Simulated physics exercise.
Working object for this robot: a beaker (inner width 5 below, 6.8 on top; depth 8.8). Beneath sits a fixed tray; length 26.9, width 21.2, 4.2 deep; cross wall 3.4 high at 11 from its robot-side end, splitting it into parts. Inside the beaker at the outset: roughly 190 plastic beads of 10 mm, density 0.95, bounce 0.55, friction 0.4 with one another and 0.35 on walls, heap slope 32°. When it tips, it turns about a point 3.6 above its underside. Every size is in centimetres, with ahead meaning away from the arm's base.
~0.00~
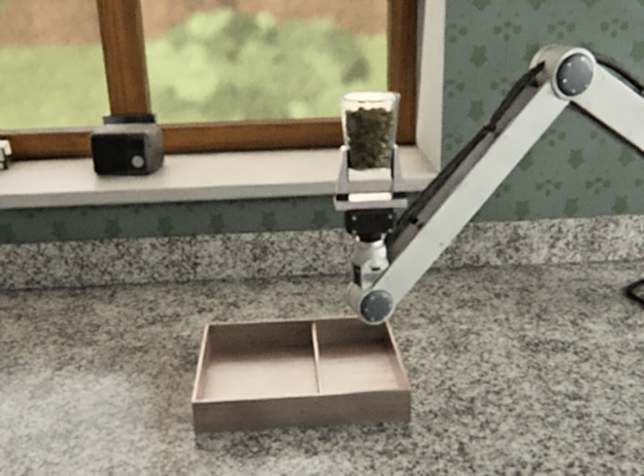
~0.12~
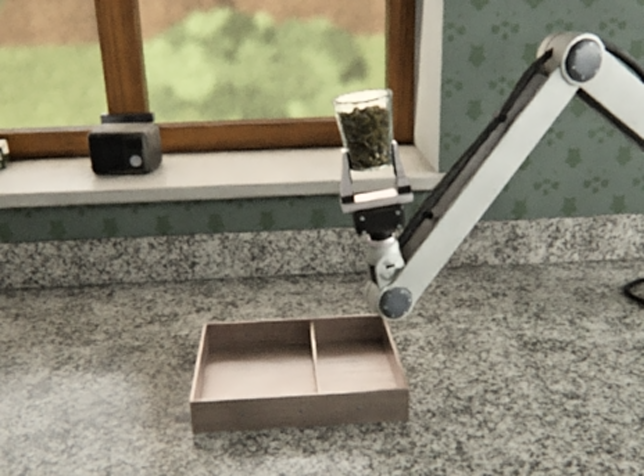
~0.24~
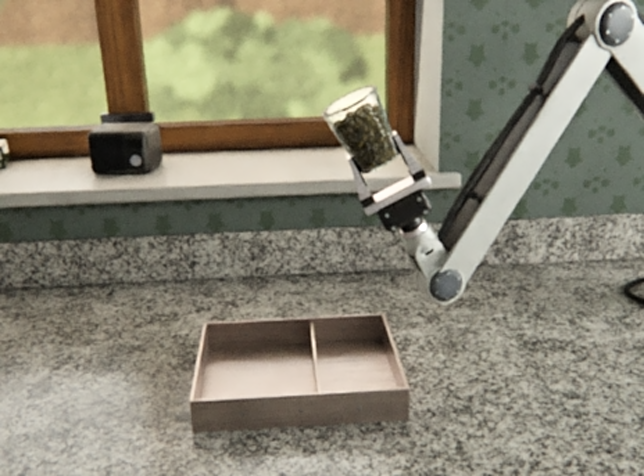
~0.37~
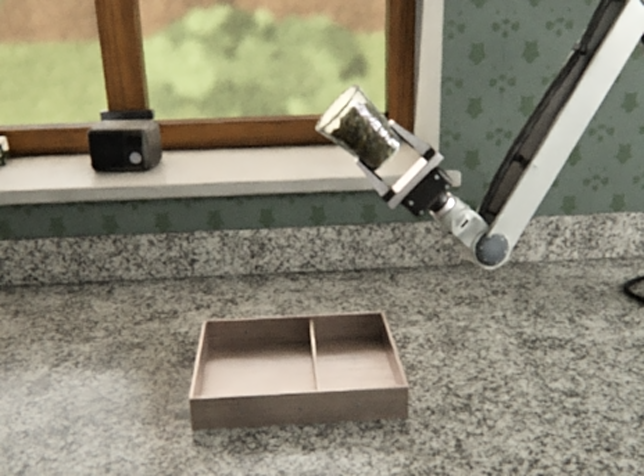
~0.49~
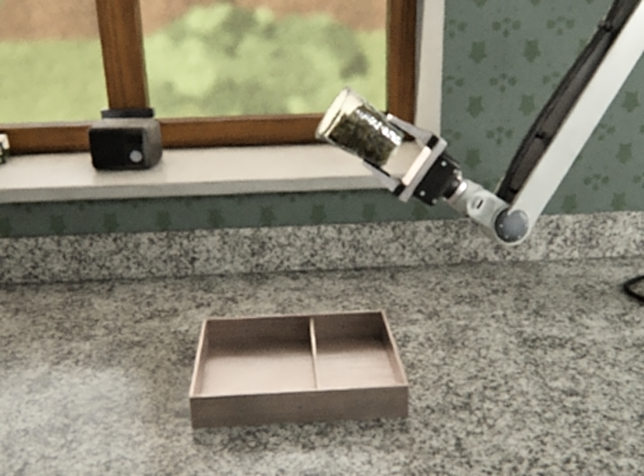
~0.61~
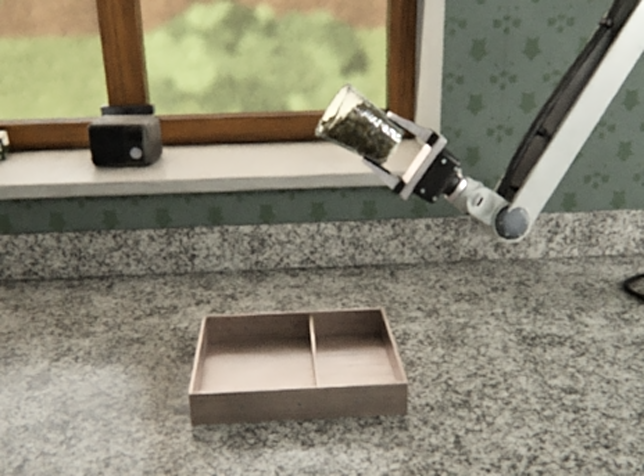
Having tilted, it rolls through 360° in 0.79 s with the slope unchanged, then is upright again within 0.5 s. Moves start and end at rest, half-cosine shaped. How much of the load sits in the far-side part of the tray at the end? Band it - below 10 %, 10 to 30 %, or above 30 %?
My answer is below 10 %.
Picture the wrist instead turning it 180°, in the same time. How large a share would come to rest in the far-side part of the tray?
It would come to around 5 per cent.
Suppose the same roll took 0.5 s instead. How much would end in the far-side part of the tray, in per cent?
In that case roughly 0 percent.
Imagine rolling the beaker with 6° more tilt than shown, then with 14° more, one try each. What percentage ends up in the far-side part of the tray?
Roughly 5 % on the first try and 15 % on the second.
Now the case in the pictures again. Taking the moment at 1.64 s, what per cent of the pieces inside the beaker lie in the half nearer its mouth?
Near 50 per cent lies in the mouth half.
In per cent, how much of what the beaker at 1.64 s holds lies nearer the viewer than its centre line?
Near enough 55 in a hundred.
After 1.13 s, tipped 56°, highest piece 38 above the table; 189 in the beaker, 1 in the far-side part, 1 in flight or on a rim.
After 1.64 s, tipped 29°, highest piece 38 above the table; 185 in the beaker, 3 in the far-side part, 3 in flight or on a rim.
After 2.10 s, upright, highest piece 40 above the table; 185 in the beaker, 6 in the far-side part.
After 2.80 s, upright, highest piece 40 above the table; 185 in the beaker, 6 in the far-side part.
At rest, 185 in the beaker, 6 in the far-side part. That is 3 % in the far-side part of the tray.
